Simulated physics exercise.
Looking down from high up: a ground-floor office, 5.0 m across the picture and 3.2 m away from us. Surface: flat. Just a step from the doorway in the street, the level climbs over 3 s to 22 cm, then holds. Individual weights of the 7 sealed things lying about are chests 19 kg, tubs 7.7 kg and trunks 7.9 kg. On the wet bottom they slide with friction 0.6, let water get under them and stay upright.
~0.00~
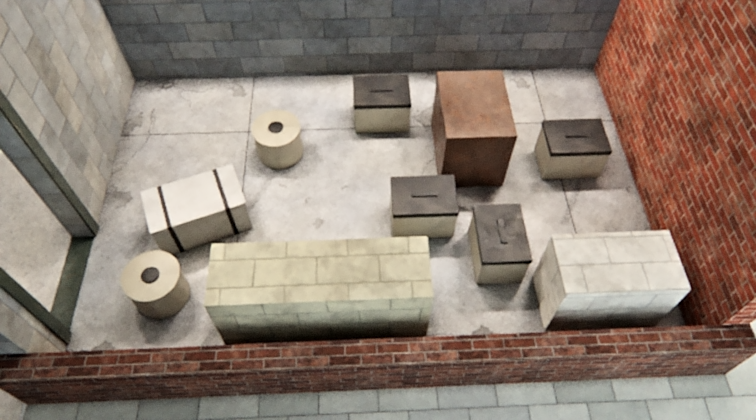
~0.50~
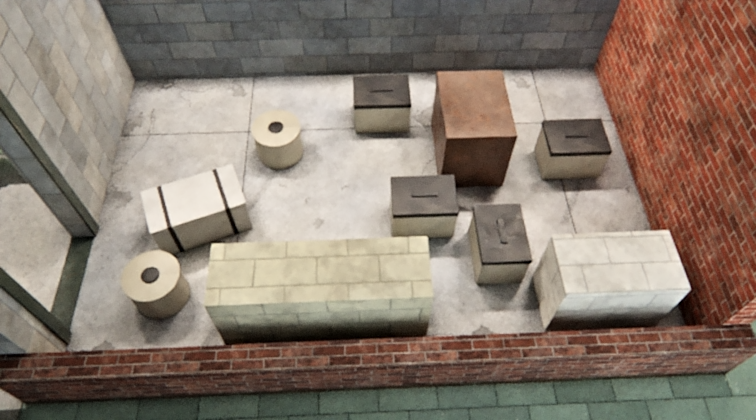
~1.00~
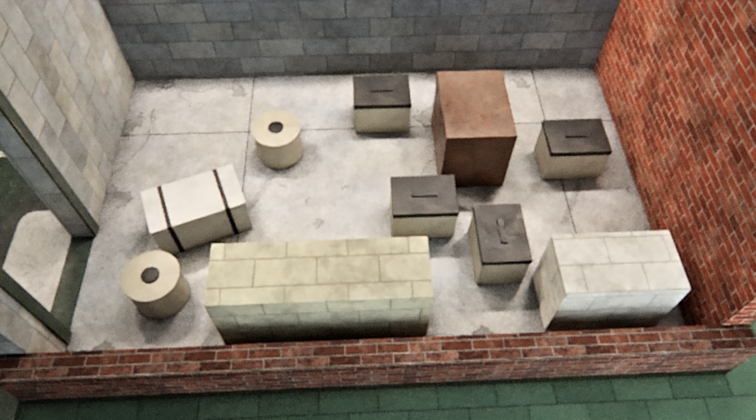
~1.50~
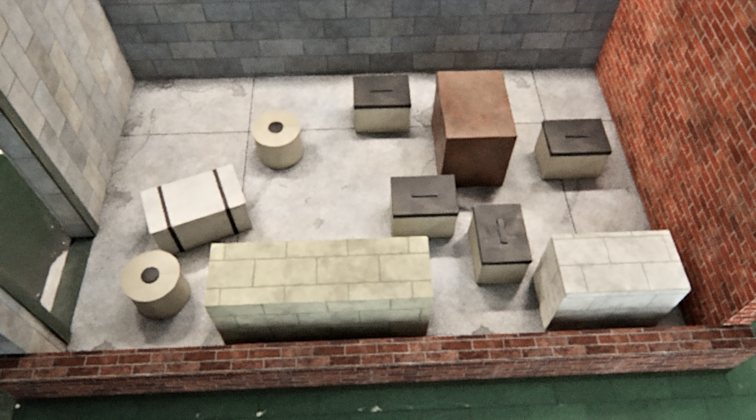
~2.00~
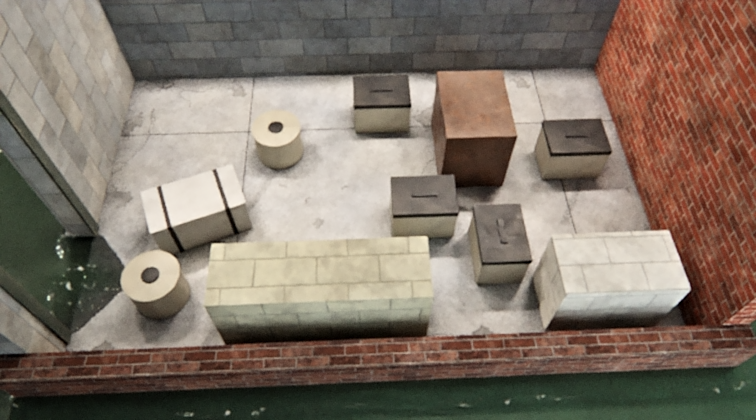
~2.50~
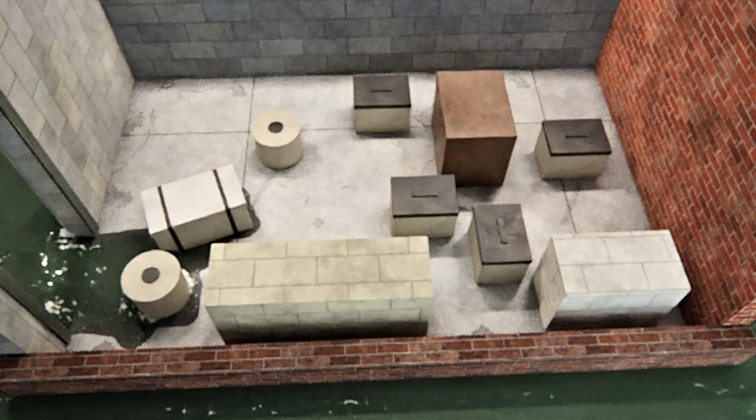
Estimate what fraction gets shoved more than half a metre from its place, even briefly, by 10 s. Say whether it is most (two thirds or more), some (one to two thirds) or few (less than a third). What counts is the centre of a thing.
Some.
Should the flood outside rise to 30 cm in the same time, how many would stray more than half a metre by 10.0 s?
Count under that change: 6.
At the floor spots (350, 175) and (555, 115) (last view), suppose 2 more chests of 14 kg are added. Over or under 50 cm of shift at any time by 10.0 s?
The first: Exceeds it. The second: Falls below it.
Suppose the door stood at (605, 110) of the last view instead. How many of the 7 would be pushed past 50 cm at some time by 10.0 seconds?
Then 0 of them would.
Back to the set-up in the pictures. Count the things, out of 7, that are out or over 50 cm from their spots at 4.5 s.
The number by then is 1.
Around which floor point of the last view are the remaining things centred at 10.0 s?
The centre is close to (412, 149).
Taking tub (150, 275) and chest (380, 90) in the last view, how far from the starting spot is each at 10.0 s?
First 350 cm, then 140 cm.
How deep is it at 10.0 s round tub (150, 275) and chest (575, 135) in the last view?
10 and 7 cm.
After 3.5 s 0 of 7 are over 50 cm from their spots; 0 afloat.
After 4.5 s 1 of 7 are over 50 cm from their spots; 2 afloat.
After 7.0 s 3 of 7 are over 50 cm from their spots; 3 afloat.
After 10.0 s 4 of 7 are over 50 cm from their spots, and 4 have been at some point; 3 afloat.
